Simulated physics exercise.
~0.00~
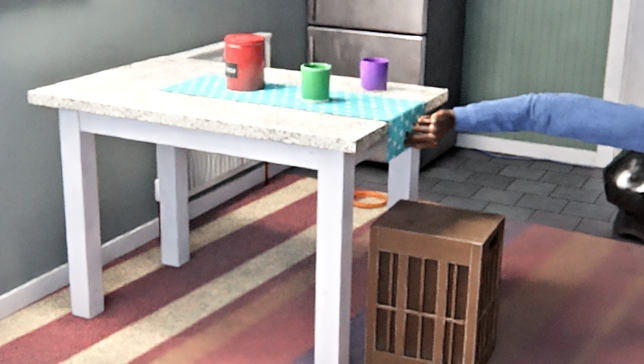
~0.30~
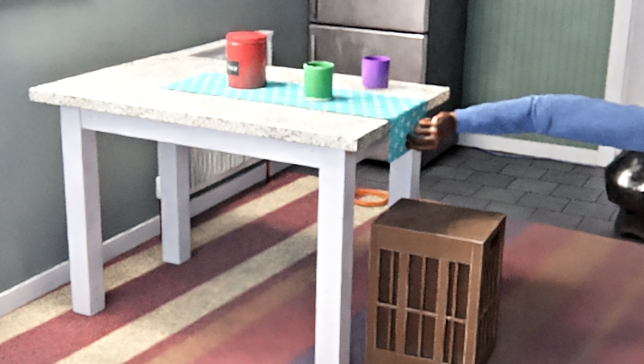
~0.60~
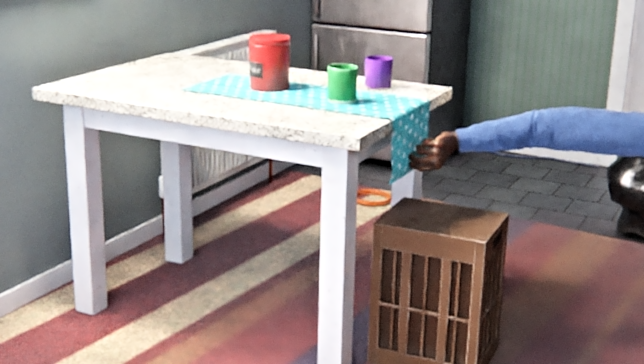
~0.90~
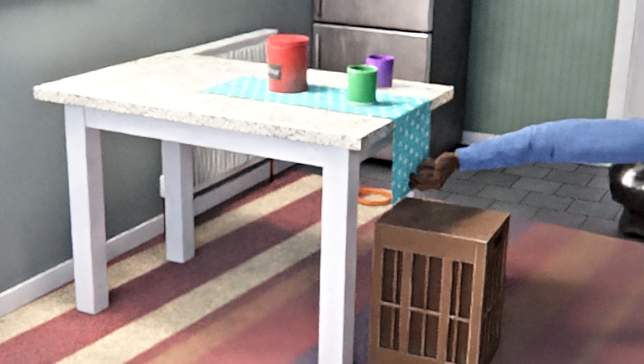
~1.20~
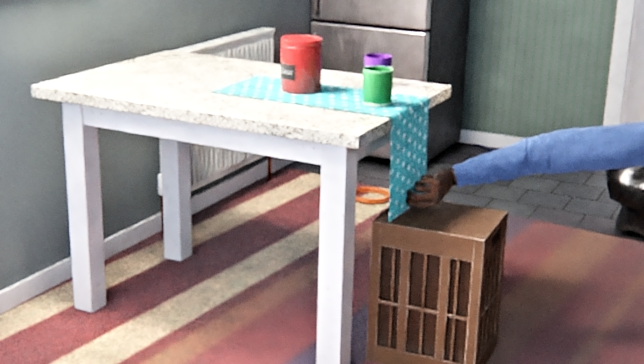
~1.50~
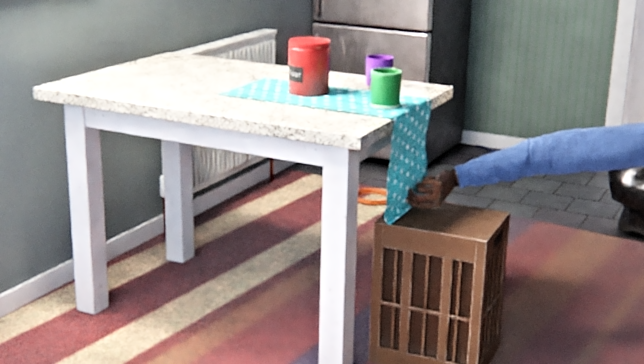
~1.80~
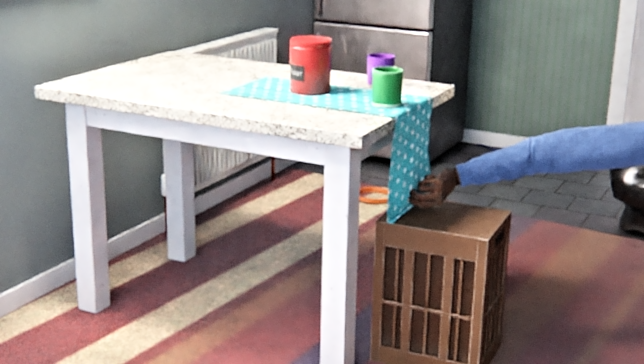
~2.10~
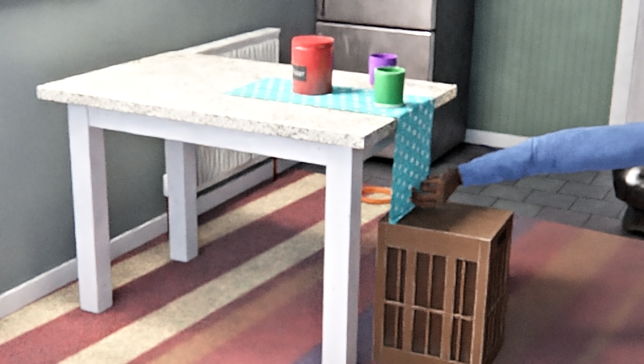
At the start, a turquoise runner lies across a pale table with its end hanging above a brown crate, while a hand in a blue sleeve grips the cloth at the right. A red canister and a green mug stand on the runner, and a purple mug stands behind them. The hand draws the cloth down over the edge, and the canister and green mug ride to the right with it, still upright. The green mug passes in front of the purple mug, which stays put. Finally the hem reaches the crate, the pulling stops, and everything remains on the table.
